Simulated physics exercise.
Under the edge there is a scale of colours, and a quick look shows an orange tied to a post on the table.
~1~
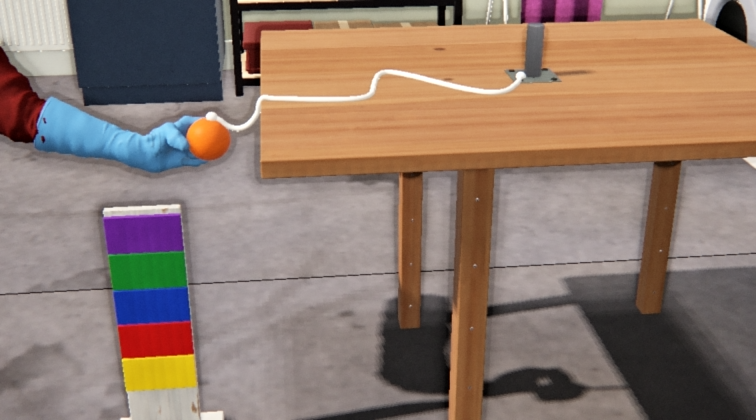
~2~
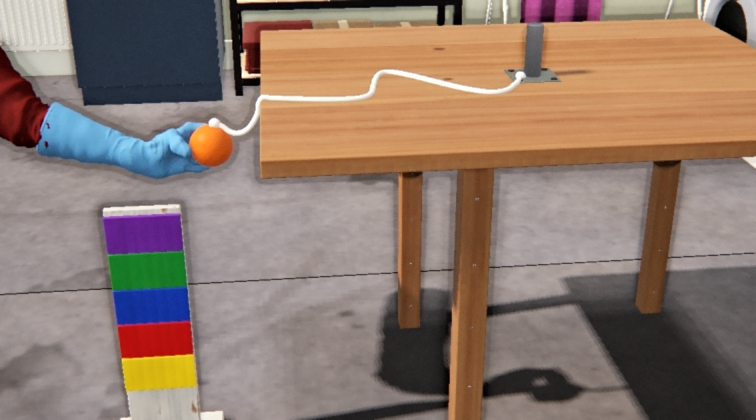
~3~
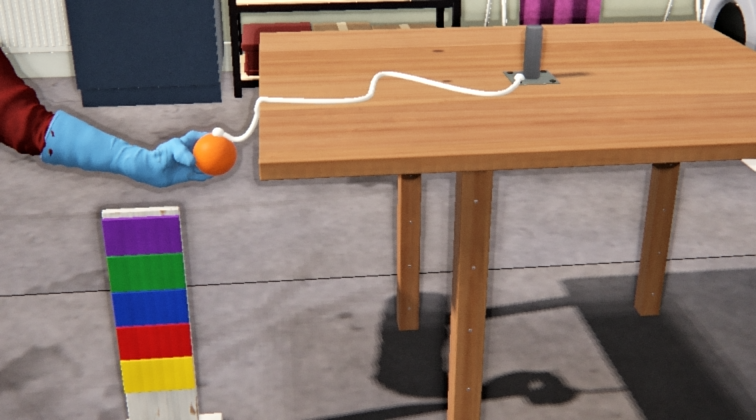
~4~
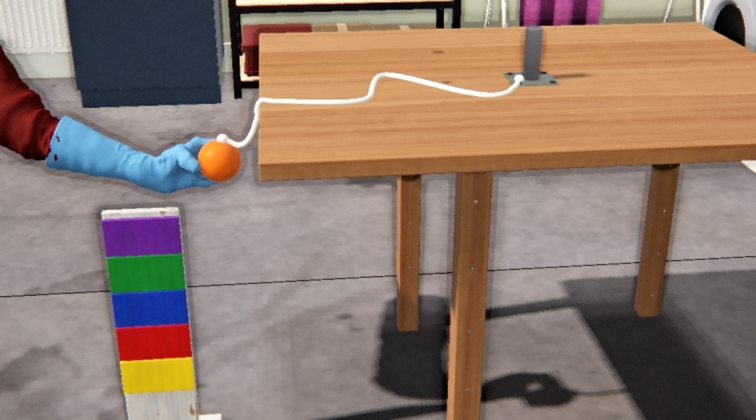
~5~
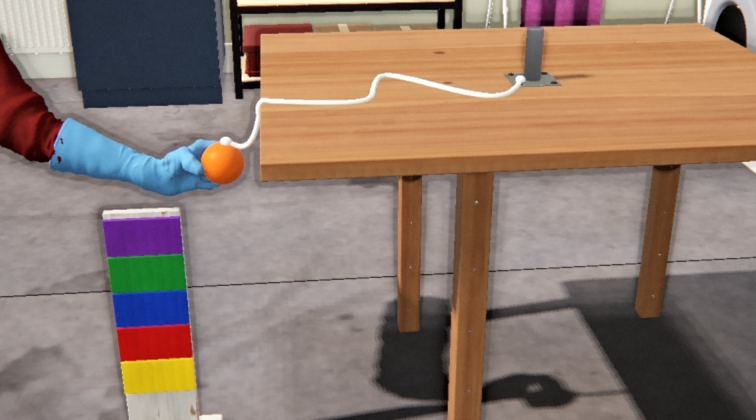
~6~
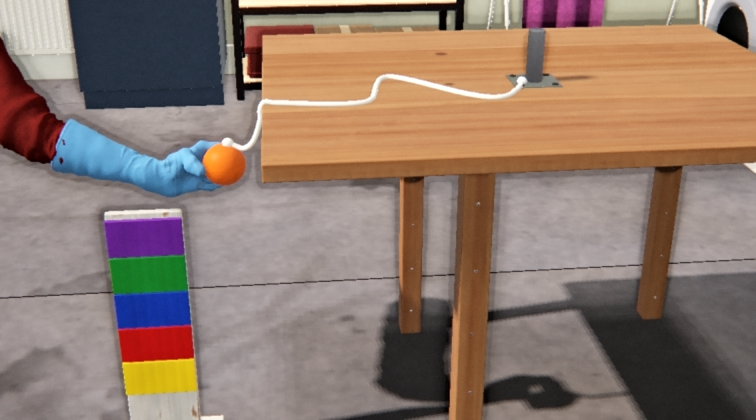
Orange ball on a white cord moving slightly down and right in a blue-gloved hand beside a wooden table.
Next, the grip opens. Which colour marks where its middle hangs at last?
Blue.
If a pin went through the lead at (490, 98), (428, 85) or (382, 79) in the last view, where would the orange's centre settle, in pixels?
(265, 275); (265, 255); (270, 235).
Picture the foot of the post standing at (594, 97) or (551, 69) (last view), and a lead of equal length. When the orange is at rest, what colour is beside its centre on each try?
Green; green.
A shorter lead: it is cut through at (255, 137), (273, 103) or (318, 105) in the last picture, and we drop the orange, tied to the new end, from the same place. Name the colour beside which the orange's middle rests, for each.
Going cut by cut, you'd get green, then purple, then none, it hangs higher.
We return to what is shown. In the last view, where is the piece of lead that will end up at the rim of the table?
The piece you want is at about (374, 95).
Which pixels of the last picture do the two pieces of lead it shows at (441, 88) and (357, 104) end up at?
One ends up around (396, 89), the other around (262, 135).
Soon after, orange near (289, 289); level with blue.
Then, orange near (257, 301); level with blue.
At rest, orange near (269, 299); level with blue. Its middle rests at the blue band.
